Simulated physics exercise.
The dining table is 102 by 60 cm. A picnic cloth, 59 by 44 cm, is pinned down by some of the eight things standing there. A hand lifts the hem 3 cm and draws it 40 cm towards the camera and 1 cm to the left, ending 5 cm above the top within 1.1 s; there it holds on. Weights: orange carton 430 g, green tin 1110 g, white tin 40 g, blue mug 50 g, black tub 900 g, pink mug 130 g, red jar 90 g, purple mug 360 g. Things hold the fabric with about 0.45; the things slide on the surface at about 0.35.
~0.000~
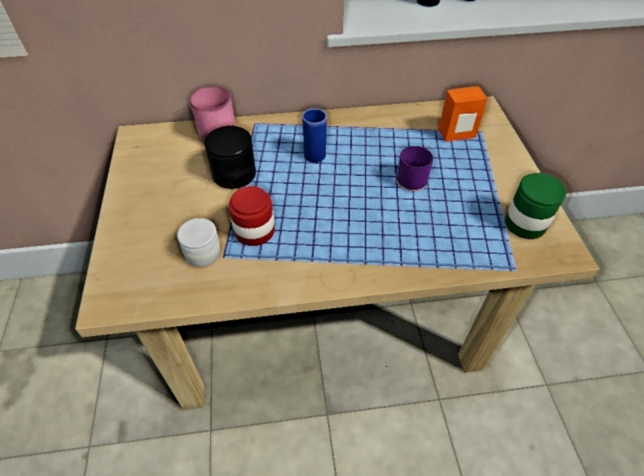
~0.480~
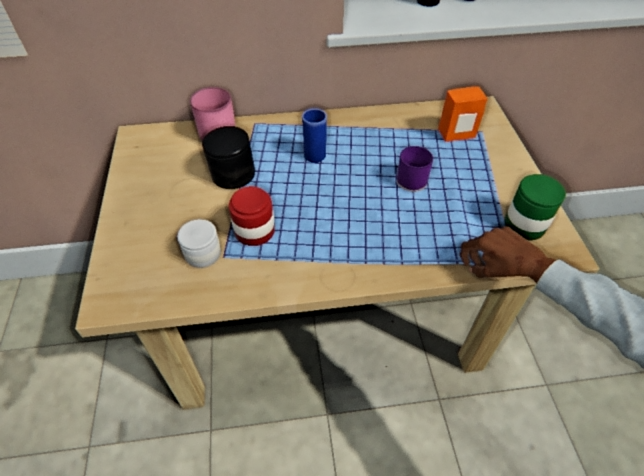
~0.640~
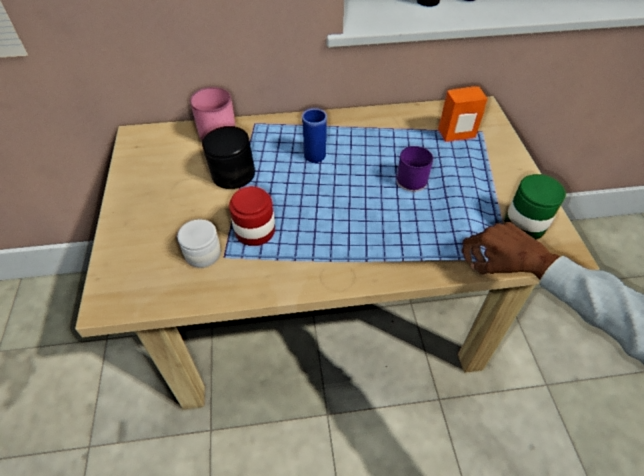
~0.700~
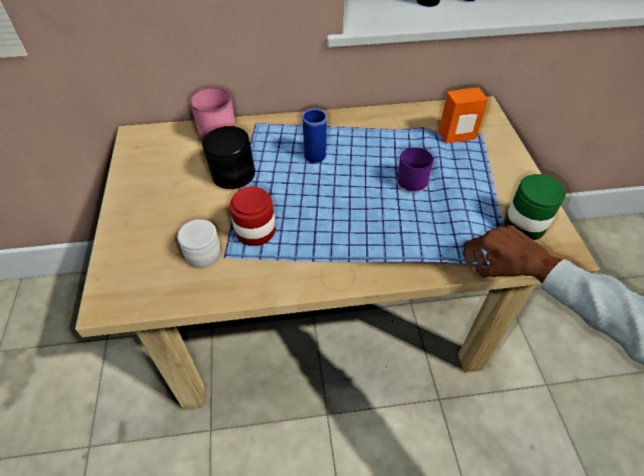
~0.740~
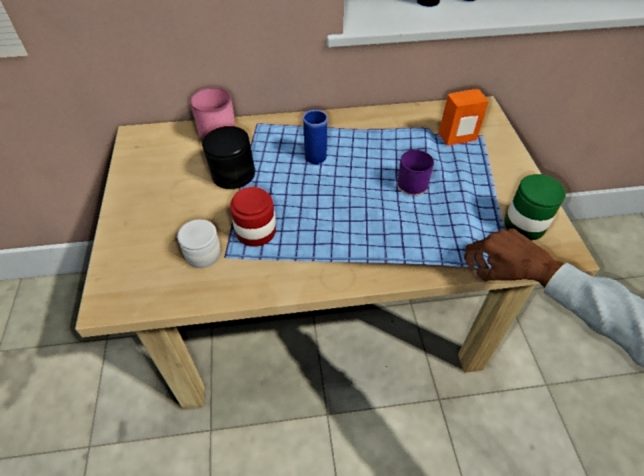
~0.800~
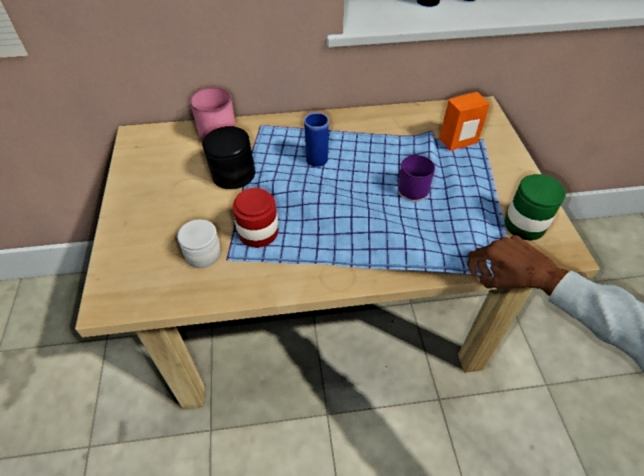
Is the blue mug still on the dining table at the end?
Verdict: The blue mug goes over the edge.
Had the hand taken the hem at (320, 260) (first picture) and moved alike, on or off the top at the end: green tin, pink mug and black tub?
Then: Green tin stays up, pink mug remains, black tub stays up.
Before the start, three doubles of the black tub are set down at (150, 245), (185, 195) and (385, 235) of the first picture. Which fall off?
In turn: Stays up, stays up, falls off.
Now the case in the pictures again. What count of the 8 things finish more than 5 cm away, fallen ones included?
That makes 4.
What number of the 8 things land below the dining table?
That makes 4.
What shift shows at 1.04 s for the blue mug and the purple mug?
Blue mug 10 cm, purple mug 15 cm.
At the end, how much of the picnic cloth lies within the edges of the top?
About 0 per cent.
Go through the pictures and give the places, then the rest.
Shows, blue mug (314, 116); picnic cloth corners (223, 258) (516, 271), in the first frame.
Shows, picnic cloth corners (223, 258); grip (468, 264), in the second frame.
Shows, picnic cloth corners (224, 258); grip (470, 260), in the third frame.
Shows, orange carton (468, 95); picnic cloth corners (224, 258); grip (472, 264), in the fourth frame.
Shows, orange carton (468, 97); purple mug (417, 161); picnic cloth corners (224, 258) (257, 124); grip (473, 267), in the fifth frame.
Shows, blue mug (317, 120); picnic cloth corners (226, 260) (260, 126); grip (476, 274), in the sixth frame.
At 1.0 s, 90 % of the picnic cloth is still over the top; blue mug 12 cm off its start, purple mug 15 cm off its start, orange carton 13 cm off its start.
At 1.3 s, 65 % of the picnic cloth is still over the top; blue mug 23 cm off its start, purple mug 28 cm off its start, orange carton 25 cm off its start.
At 1.5 s, 35 % of the picnic cloth is still over the top; blue mug 35 cm off its start at (380, 226), purple mug on its side, 45 cm off its start at (470, 365), orange carton 37 cm off its start at (492, 208).
At 1.7 s, 0 % of the picnic cloth is still over the top; blue mug over the edge, purple mug over the edge, orange carton 47 cm off its start.
At 3.3 s, 0 % of the picnic cloth is still over the top; blue mug over the edge, orange carton over the edge, purple mug over the edge, red jar over the edge.
